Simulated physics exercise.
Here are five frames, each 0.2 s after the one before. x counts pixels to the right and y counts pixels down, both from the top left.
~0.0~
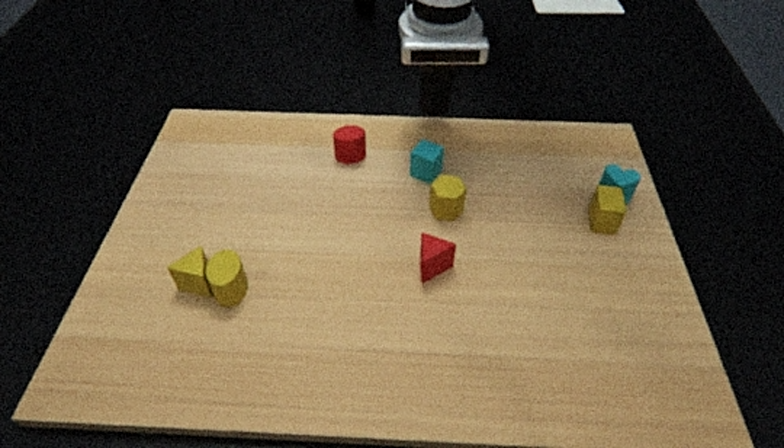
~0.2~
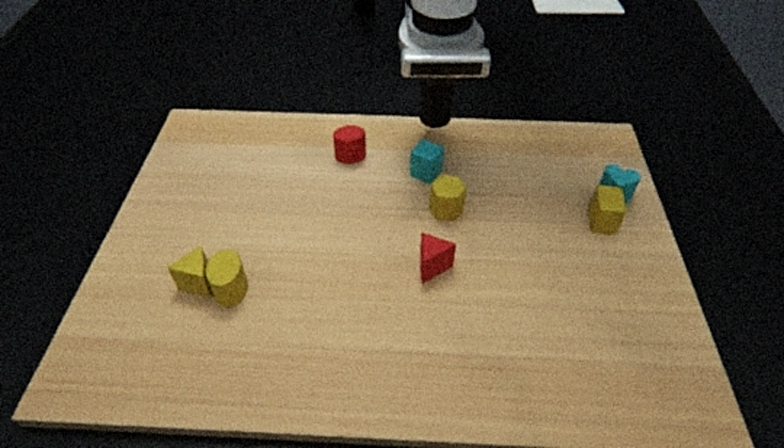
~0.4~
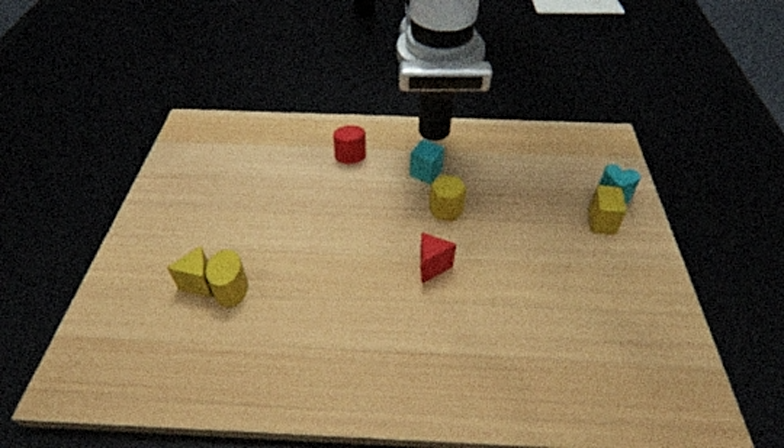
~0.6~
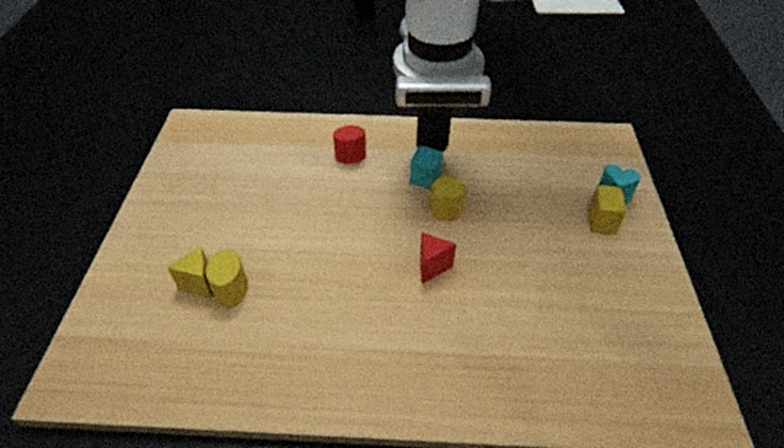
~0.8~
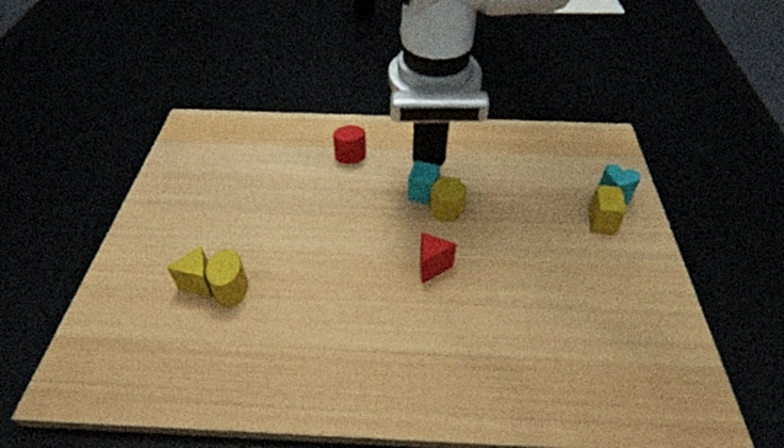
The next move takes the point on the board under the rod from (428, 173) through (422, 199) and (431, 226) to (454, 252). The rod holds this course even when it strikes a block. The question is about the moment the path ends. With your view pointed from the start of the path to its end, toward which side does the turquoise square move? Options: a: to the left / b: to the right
b (to the right)
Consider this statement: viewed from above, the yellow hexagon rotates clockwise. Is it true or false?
The statement is incorrect.
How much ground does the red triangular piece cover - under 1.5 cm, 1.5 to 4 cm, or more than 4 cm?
Band: Under 1.5 cm.
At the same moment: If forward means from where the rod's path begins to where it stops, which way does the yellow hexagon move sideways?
The answer is left: Facing from the path's start to its end, that's where the yellow hexagon shifts.
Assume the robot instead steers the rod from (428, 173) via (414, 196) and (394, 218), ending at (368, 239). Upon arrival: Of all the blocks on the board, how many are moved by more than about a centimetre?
I'd put the number at one.
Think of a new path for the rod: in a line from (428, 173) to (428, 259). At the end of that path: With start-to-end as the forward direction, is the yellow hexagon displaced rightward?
Final answer: No.
On the path given first. One third of the way, rod (423, 184); turquoise square (416, 198); yellow hexagon (453, 192), turned 25° anticlockwise.
Two thirds of the way, rod (432, 212); turquoise square (414, 224), turned 30° clockwise; yellow hexagon (469, 207), turned 95° anticlockwise.
At the end, rod (456, 237); turquoise square (413, 227), turned 40° clockwise; red triangular piece (437, 250); yellow hexagon (490, 217), turned 160° anticlockwise.
